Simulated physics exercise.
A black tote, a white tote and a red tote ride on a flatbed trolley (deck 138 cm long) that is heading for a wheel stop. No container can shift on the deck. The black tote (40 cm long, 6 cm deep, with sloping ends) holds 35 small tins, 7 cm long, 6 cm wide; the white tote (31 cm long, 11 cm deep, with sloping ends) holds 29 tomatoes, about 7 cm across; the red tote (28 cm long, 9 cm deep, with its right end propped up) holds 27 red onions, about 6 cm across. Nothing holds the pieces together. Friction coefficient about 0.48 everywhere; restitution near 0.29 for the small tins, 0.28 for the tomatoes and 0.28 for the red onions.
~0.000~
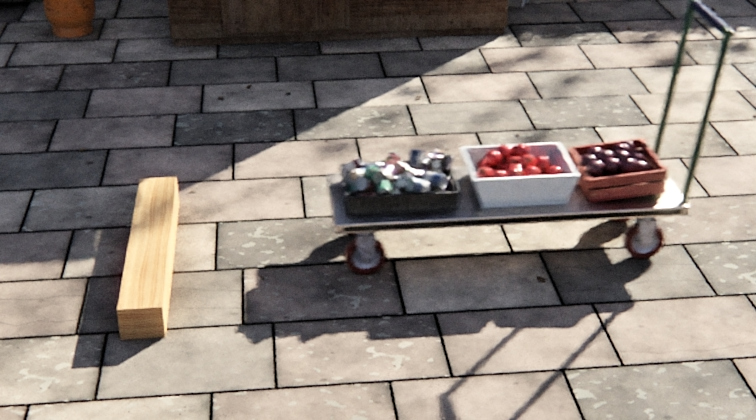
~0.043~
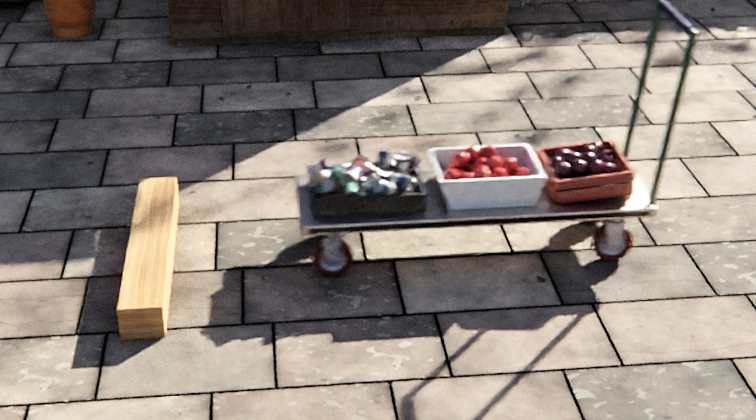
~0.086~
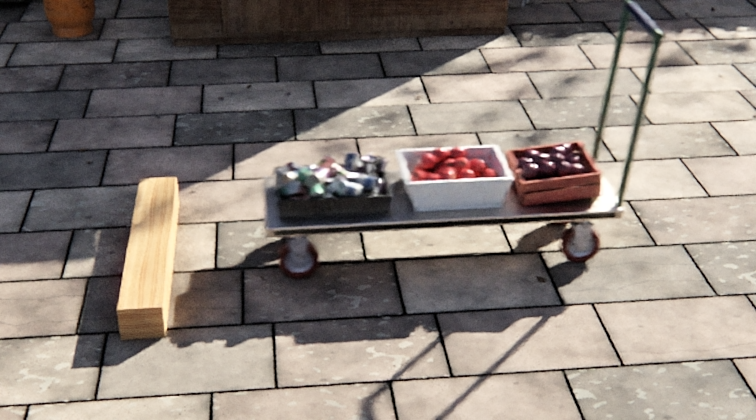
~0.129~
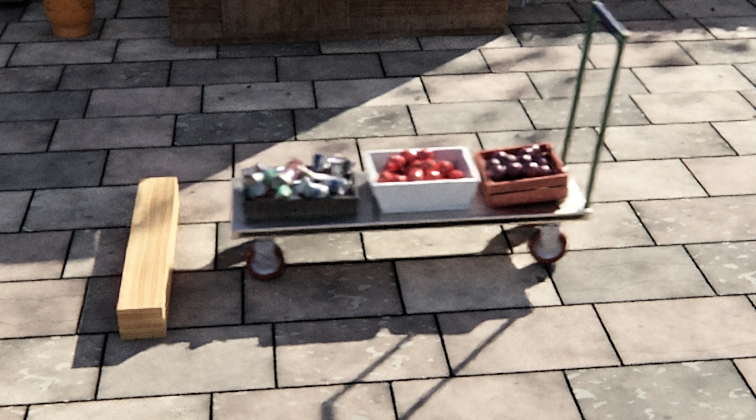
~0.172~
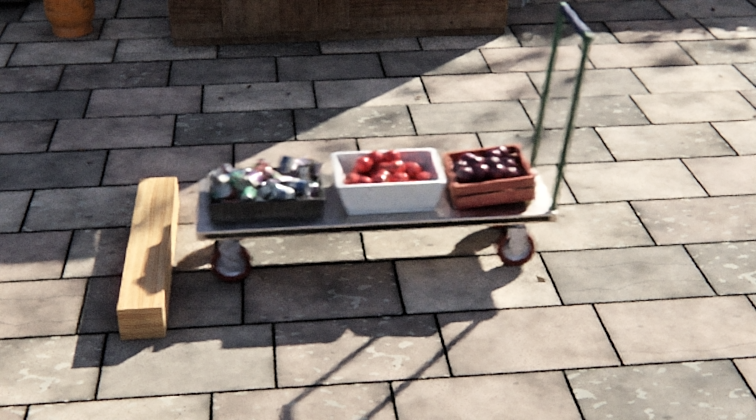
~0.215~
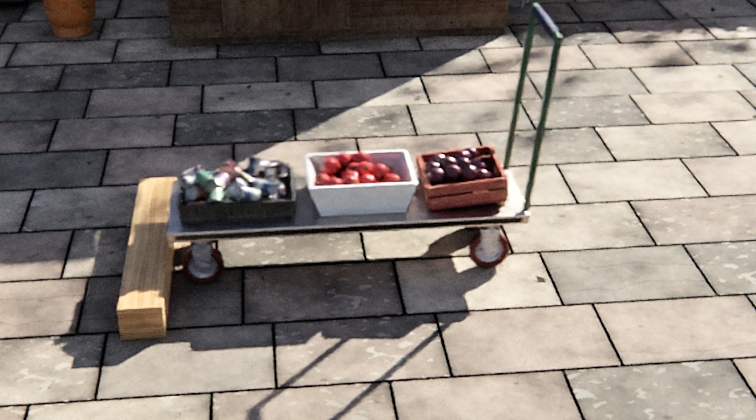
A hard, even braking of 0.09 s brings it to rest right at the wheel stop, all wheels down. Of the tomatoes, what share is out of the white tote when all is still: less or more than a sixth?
Out of the white tote go fewer than one in six of the tomatoes.
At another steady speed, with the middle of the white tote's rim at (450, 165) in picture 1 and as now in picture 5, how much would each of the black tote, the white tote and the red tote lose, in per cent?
In that case black tote 10, white tote 0, red tote 0 per cent.
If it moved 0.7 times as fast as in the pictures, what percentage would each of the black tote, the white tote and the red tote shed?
Then black tote 20, white tote 0, red tote 0 per cent.
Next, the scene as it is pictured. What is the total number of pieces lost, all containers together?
Some 16 pieces.
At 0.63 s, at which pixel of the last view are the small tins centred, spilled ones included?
Around (186, 198).
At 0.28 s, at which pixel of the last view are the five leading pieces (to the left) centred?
At about (166, 178).
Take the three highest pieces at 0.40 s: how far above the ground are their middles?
Some 50 cm up.
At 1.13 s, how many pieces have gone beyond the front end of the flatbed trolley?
Roughly 14.
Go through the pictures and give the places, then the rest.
In the first frame (places track the rim corner closest to us here), white tote (477, 179); black tote (348, 197); 68 cm to go; all still inside.
White tote (443, 181); black tote (314, 199); 55 cm to go, in the second frame.
White tote (409, 183); black tote (279, 201); 42 cm to go, in the third frame.
White tote (375, 185); black tote (245, 203); 29 cm to go, in the fourth frame.
White tote (341, 186); black tote (210, 204); 16 cm to go, in the fifth frame.
White tote (312, 188); black tote (181, 206); stopping; all still inside, in the sixth frame.
After 0.28 s, the black tote is down by 2 of 35, the white tote has all 29 and the red tote has all 27.
After 0.40 s, the black tote is down by 10 of 35, the white tote has all 29 and the red tote has all 27.
After 0.63 s, the black tote is down by 15 of 35, the white tote is down by 1 of 29 and the red tote has all 27.
Final count (at 1.13 s), the black tote is down by 15 of 35, the white tote is down by 1 of 29 and the red tote has all 27. Asked share, 1 of 29, 3 per cent.
